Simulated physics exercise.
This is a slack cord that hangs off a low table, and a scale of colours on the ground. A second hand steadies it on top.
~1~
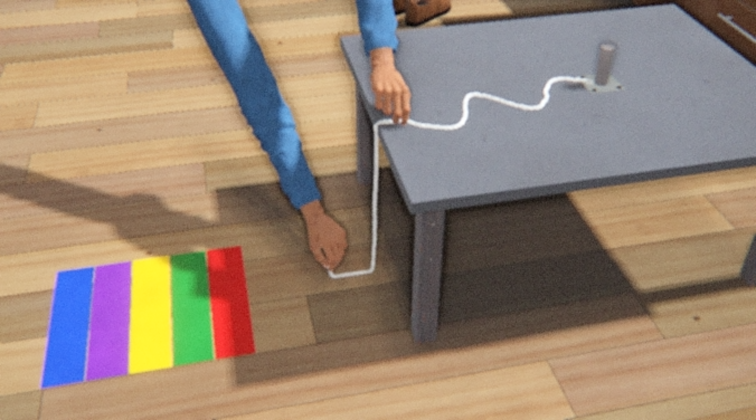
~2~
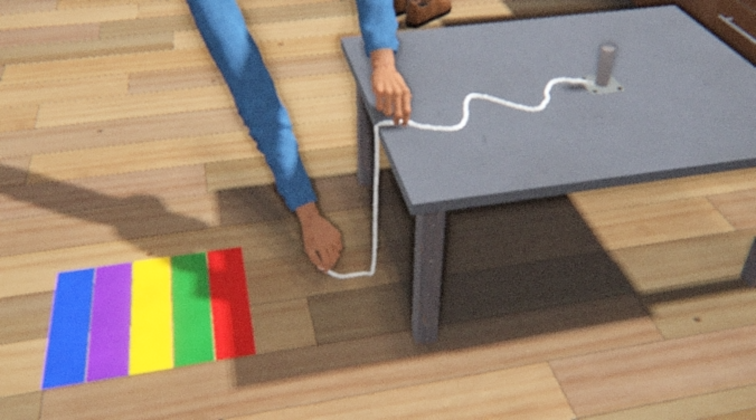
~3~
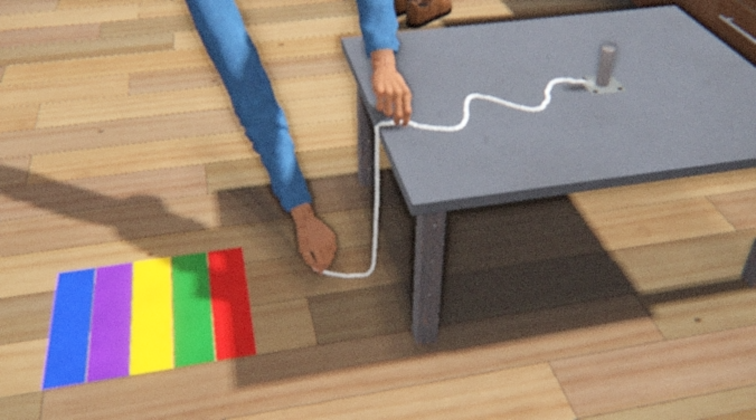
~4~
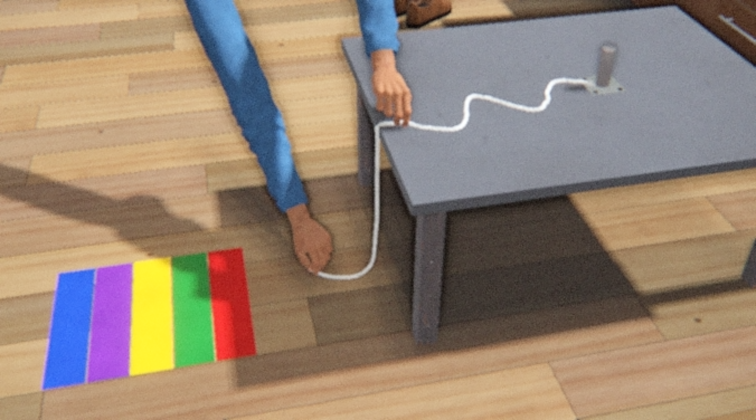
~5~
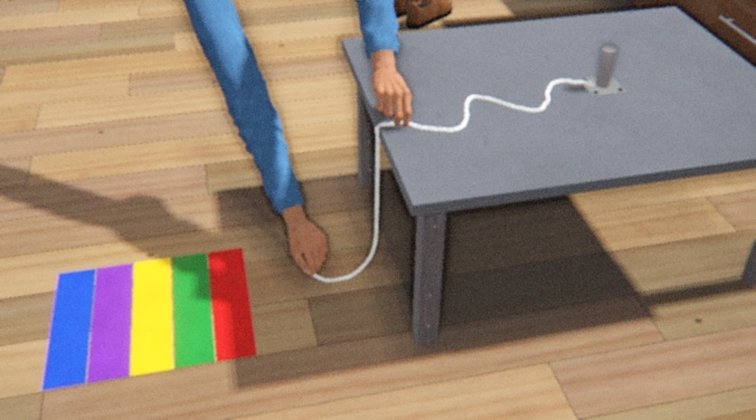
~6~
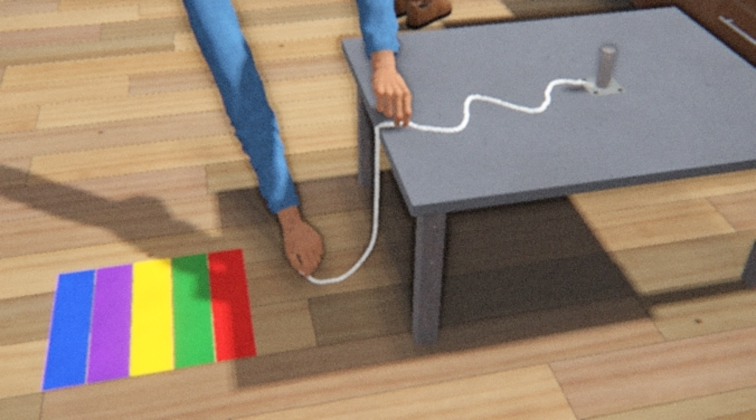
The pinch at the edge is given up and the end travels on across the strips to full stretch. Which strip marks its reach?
The end stops over the purple strip.
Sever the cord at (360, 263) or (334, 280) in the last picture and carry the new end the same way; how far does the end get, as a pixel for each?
Near (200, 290) and (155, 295).
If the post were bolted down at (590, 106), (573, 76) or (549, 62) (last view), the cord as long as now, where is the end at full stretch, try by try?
The places are (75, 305), (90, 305) and (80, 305).
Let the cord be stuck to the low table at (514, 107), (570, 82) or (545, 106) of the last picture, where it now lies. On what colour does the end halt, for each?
In that order: Yellow; purple; yellow.
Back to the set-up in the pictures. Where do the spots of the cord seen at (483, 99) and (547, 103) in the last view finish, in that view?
Near (445, 112) and (517, 99).
Early on, end near (180, 292); over green.
Midway, end near (136, 298); over yellow.
At the end of the slack, end near (109, 302); over purple. It gets as far as the purple strip.
